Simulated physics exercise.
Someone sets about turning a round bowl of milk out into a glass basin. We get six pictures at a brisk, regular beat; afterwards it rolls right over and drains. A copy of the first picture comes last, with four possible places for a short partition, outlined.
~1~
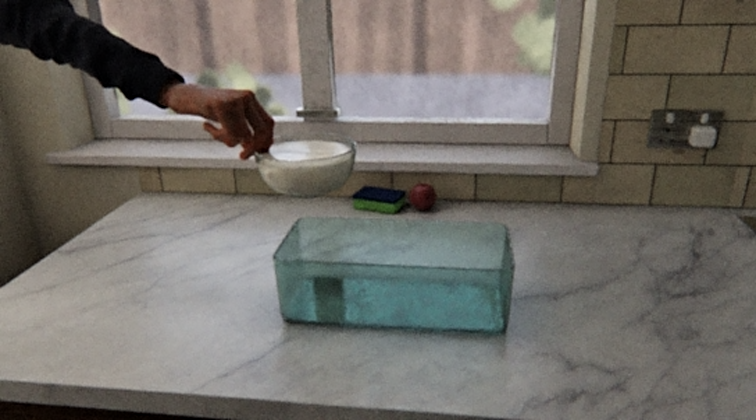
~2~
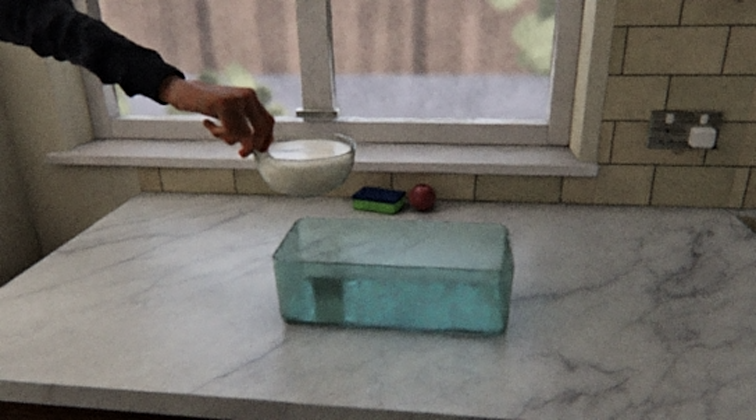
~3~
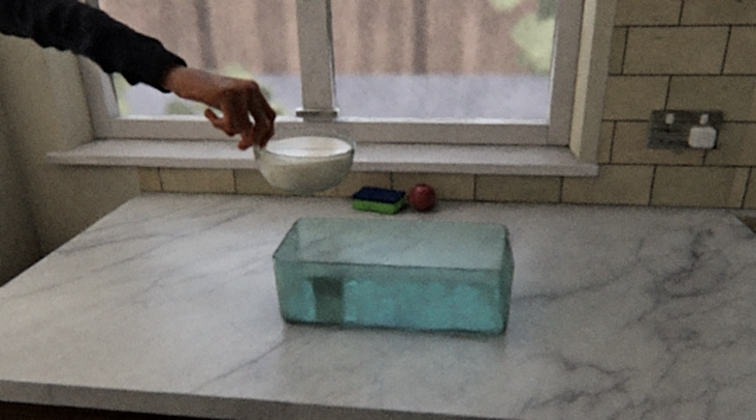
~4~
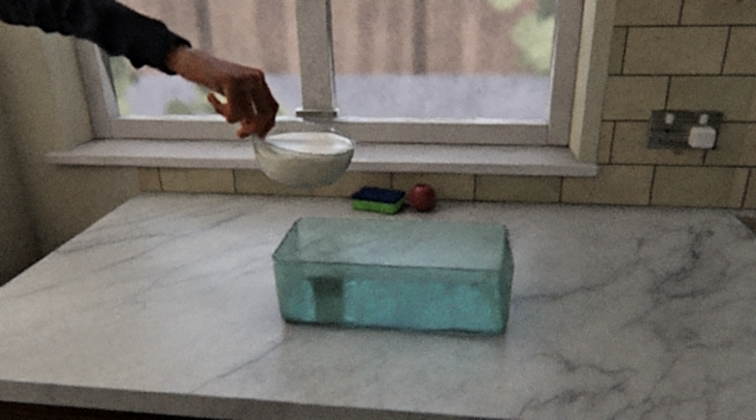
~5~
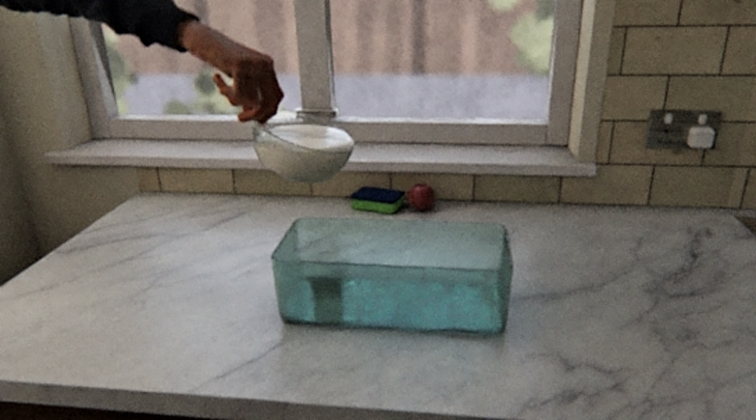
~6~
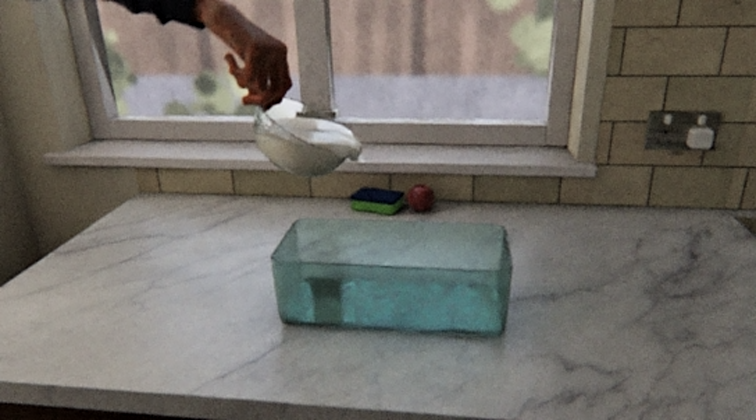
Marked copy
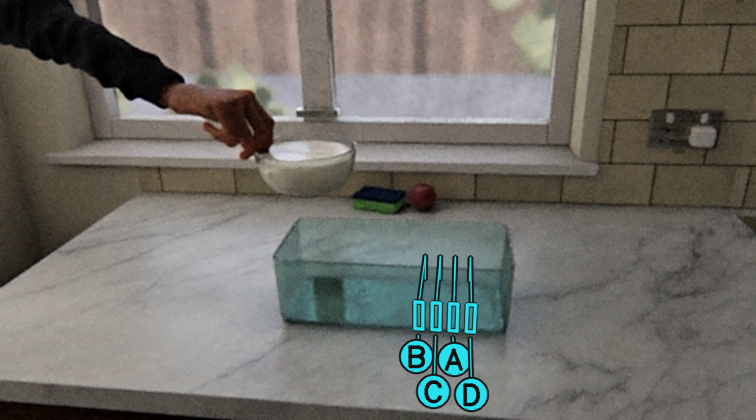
We see a hand holding a round glass bowl of milk above a clear basin on a marble counter, at first almost still; then the hand gradually tilts the bowl to the right until milk just passes over its lip.
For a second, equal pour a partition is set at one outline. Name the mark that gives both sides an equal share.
C is best.
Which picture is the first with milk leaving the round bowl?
Picture 5.
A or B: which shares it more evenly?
That would be B.
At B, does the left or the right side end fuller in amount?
More ends on the right.
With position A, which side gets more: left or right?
More ends on the left.
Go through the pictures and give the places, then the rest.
The first frame shows upright, lip at (353, 146); basin from (282, 318) to (507, 331); nothing has left yet.
The second frame shows upright, lip at (353, 147); nothing has left yet.
The third frame shows tipped about 5°, lip at (353, 147); nothing has left yet.
The fourth frame shows tipped about 12°, lip at (353, 147); nothing has left yet.
The fifth frame shows tipped about 20°, lip at (352, 147); milk is over the lip, down to (352, 147).
The sixth frame shows tipped about 30°, lip at (351, 147); milk is over the lip, down to (355, 156).
In cyan, A at (452, 336); B at (418, 334); C at (435, 335); D at (470, 337).
For position A, about 83 % ends left of the wall and 14 % right of it; 3 % is lost outside.
For position B, about 27 % ends left of the wall and 70 % right of it; 3 % is lost outside.
For position C, about 52 % ends left of the wall and 43 % right of it; 5 % is lost outside.
For position D, about 91 % ends left of the wall and 6 % right of it; 4 % is lost outside.
